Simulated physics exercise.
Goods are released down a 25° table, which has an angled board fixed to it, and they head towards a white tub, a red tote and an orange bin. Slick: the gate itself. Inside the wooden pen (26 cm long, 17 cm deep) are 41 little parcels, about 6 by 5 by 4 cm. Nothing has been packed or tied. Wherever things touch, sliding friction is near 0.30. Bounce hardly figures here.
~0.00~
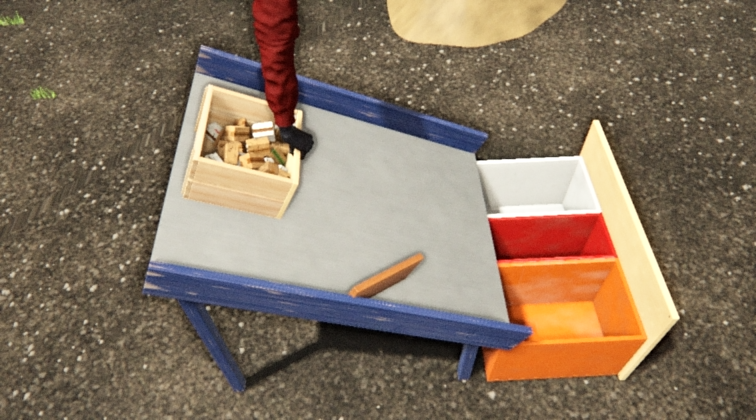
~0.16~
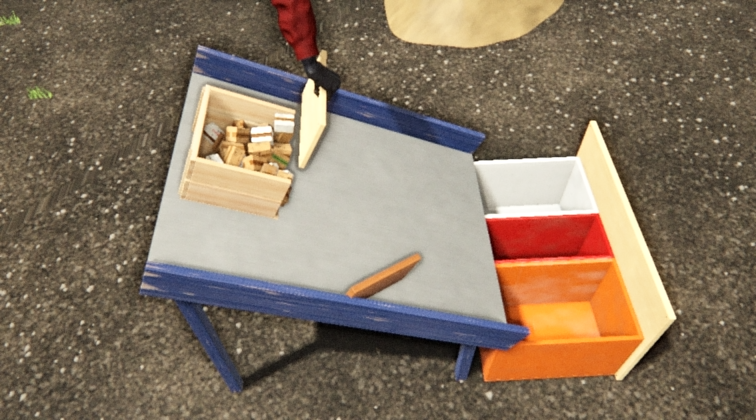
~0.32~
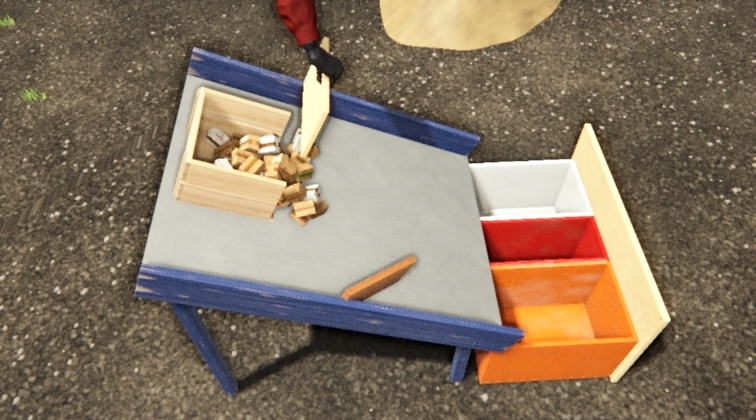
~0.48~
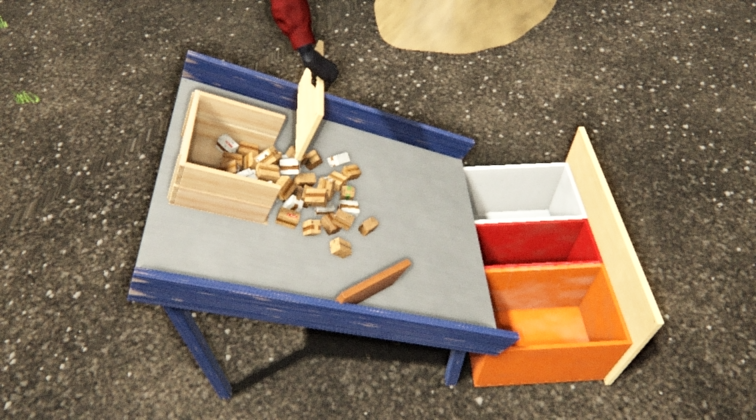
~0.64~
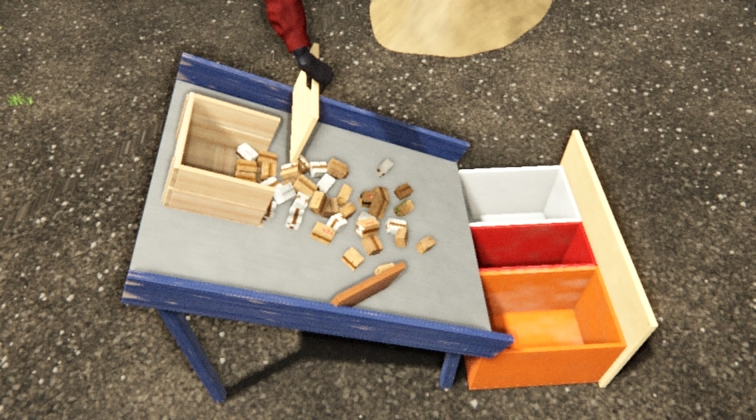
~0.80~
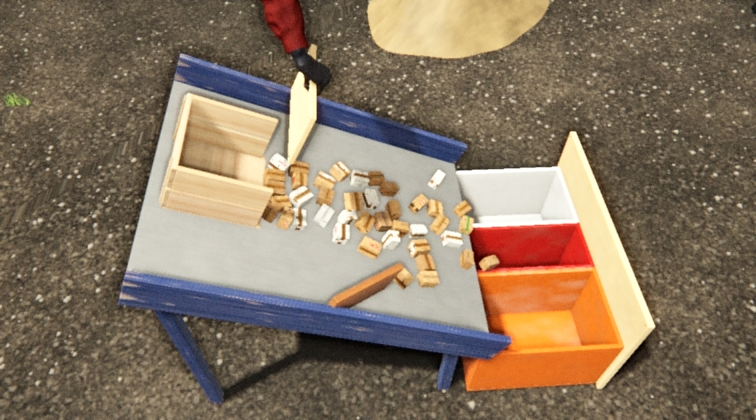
A gloved hand lifts the pen's gate and small parcels slide down the table rightward.
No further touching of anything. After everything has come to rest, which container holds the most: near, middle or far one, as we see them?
It's going to be the mid-distance place.
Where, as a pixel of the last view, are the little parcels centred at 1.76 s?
The middle lies near (546, 278).
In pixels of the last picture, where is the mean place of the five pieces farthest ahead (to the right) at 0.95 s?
Their mean place is roughly (520, 252) in the last picture.
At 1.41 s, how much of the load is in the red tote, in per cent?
Estimate for then: Some 45 percent.
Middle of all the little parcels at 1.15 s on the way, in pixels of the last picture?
The centre sits near (493, 243).
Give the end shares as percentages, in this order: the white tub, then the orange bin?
Around 25 % in the first place and around 20 % in the second.
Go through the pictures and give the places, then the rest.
In the first picture (places track the rim corner closest to us here), wooden pen (199, 159); white tub (479, 216); all still inside.
The second picture shows wooden pen (196, 159); 1 out.
The third picture shows wooden pen (191, 161); 13 out, the lowest parcel at (317, 209).
The fourth picture shows wooden pen (185, 164); 24 out, the lowest parcel at (368, 227).
The fifth picture shows wooden pen (180, 166); 33 out, the lowest parcel at (426, 245).
The sixth picture shows wooden pen (177, 167); white tub (459, 226); 41 out, the lowest parcel at (489, 263).
After 0.95 s, 2 in the white tub, 3 in the red tote, 31 on the slope and 5 in the air.
After 1.15 s, 5 in the white tub, 11 in the red tote, 4 in the orange bin, 15 on the slope and 6 in the air.
After 1.41 s, 7 in the white tub, 18 in the red tote, 7 in the orange bin, 2 on the slope and 7 in the air.
Final count (at 1.76 s), 10 in the white tub, 23 in the red tote and 8 in the orange bin.
